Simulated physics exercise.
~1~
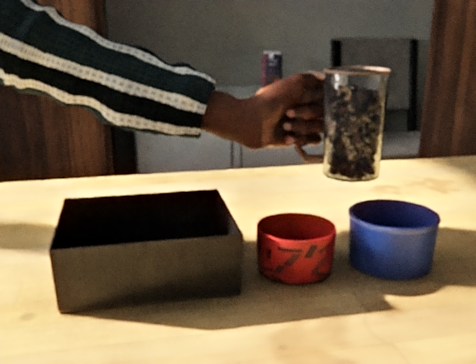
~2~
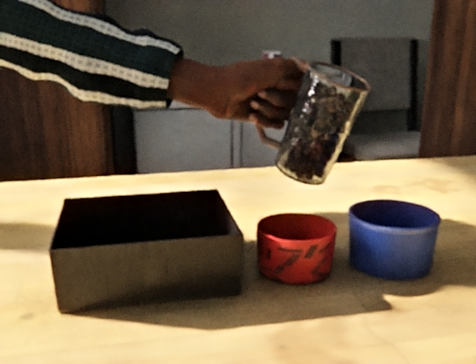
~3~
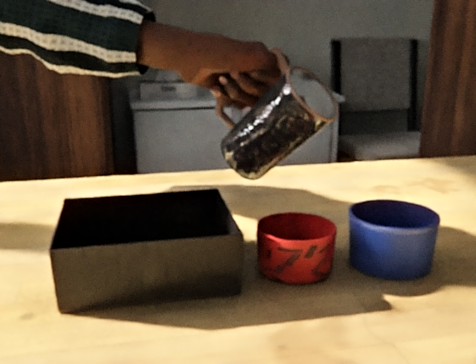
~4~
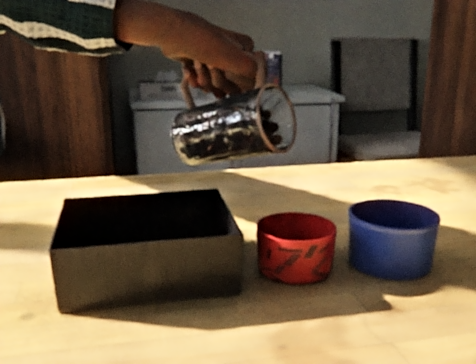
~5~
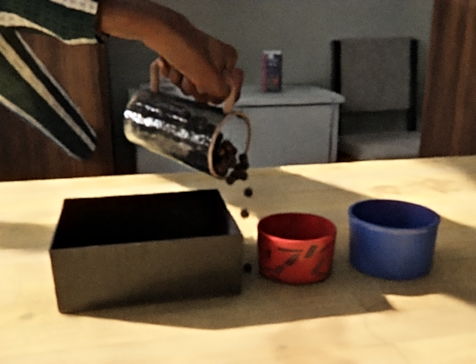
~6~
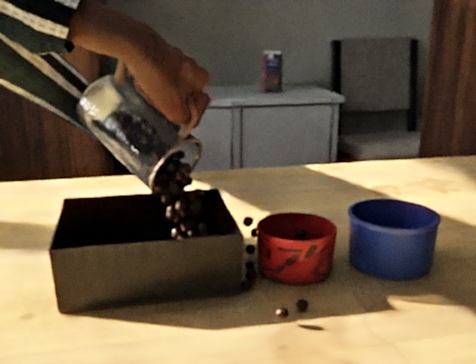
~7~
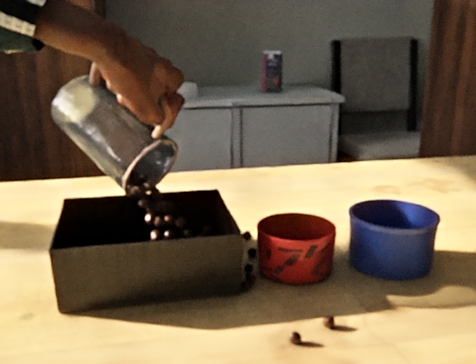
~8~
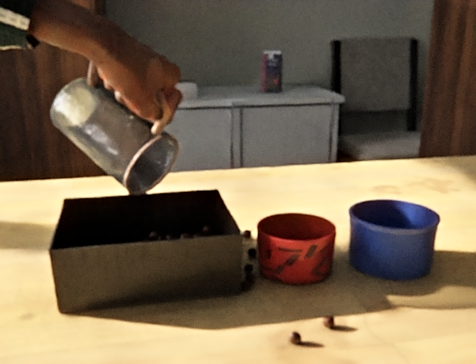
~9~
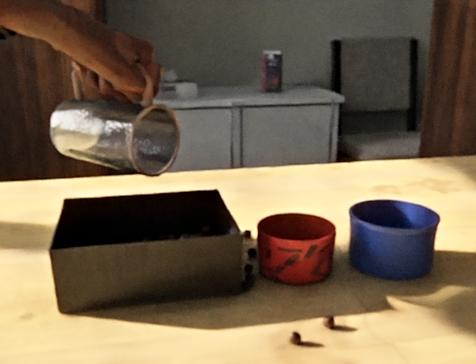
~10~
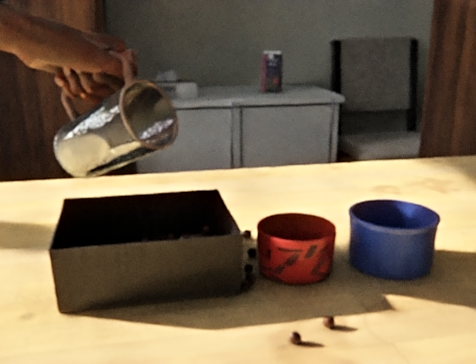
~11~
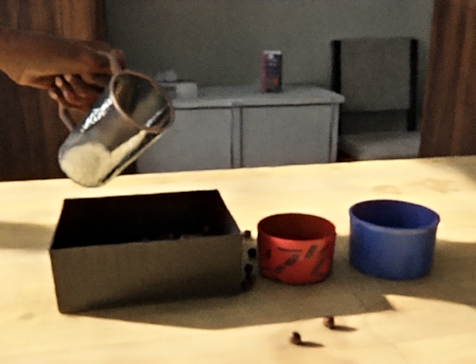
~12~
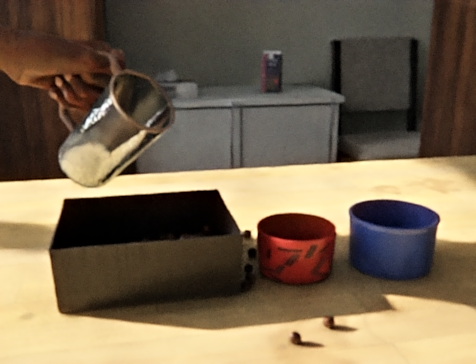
To begin with, a hand holds a clear cup full of small dark chocolate balls above a table set with a black tin, a red dish and a blue dish. The hand carries the cup left, tipping it further as it goes. A few balls spill early, dropping between the tin and the red dish, and the rest pour into the black tin as the cup tips mouth down. Once emptied, the cup is turned partly back up and held above the tin. Nearly all the balls end in the tin, with a few lying on the table and both dishes empty.
